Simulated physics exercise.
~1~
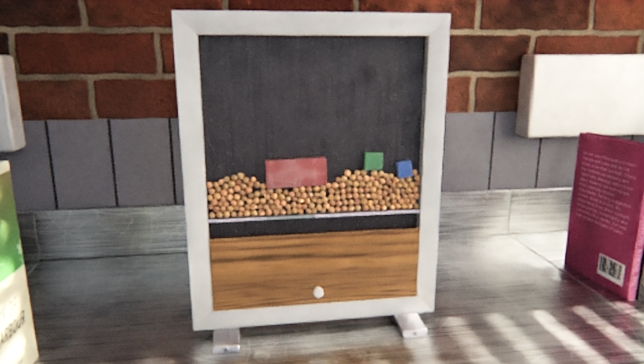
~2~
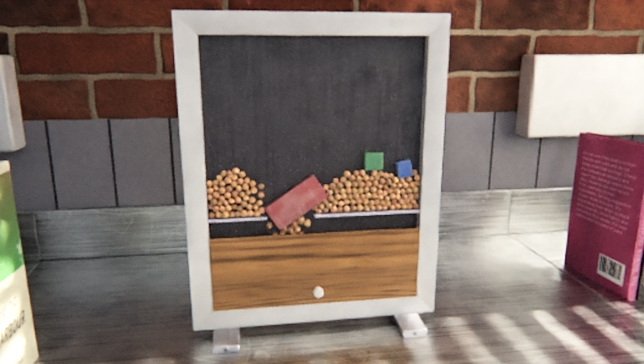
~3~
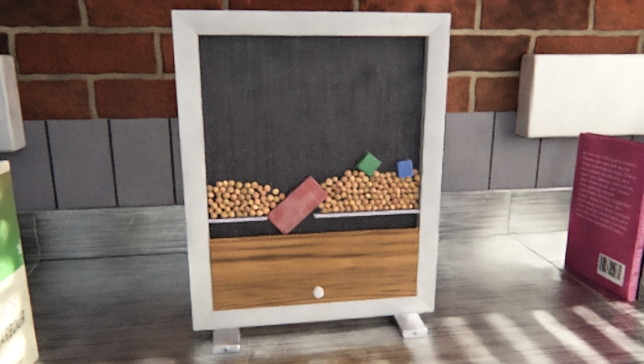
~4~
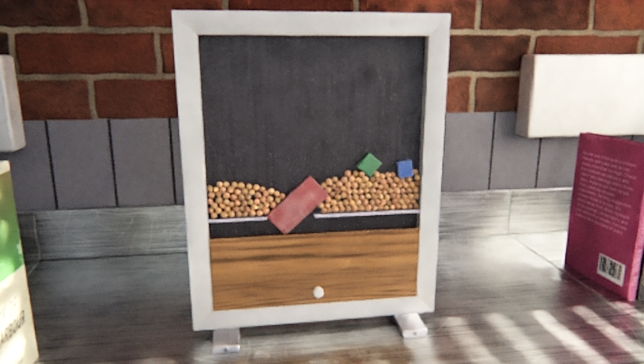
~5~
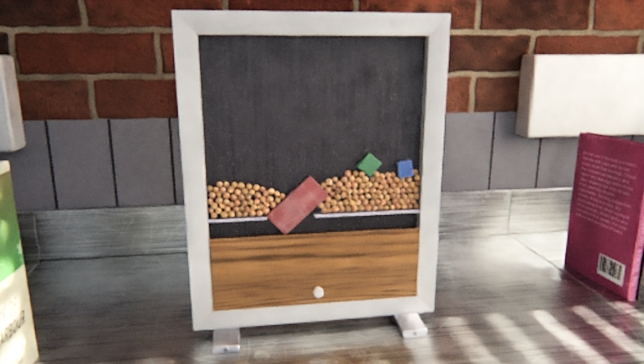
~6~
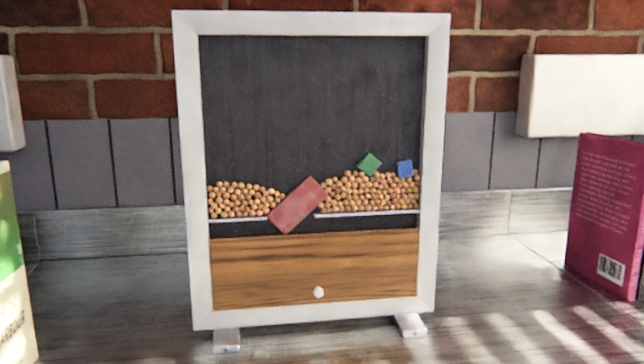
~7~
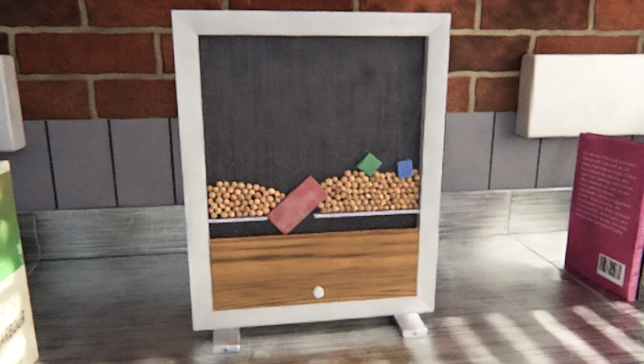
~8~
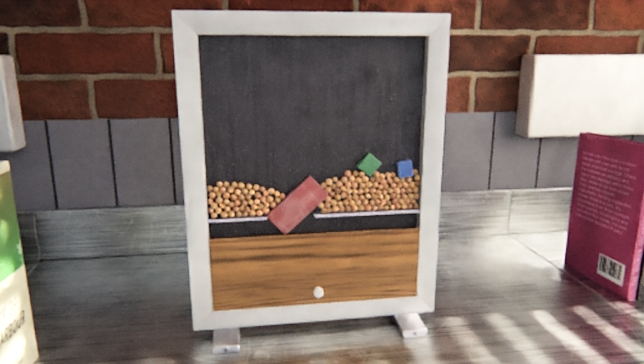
The clip opens on a clear-faced dispenser standing on a counter, filled partway with small wooden beads, with a red block, a green block and a blue block resting on top. A gap opens in the floor beneath the red block, and beads drop through as the block sinks and tips, its left end lowest. The beads draw down into slopes on either side, and the green block tilts onto a corner. The red block lodges slantwise in the opening, and the flow stops. Everything then stays still, with most beads and all three blocks still inside.
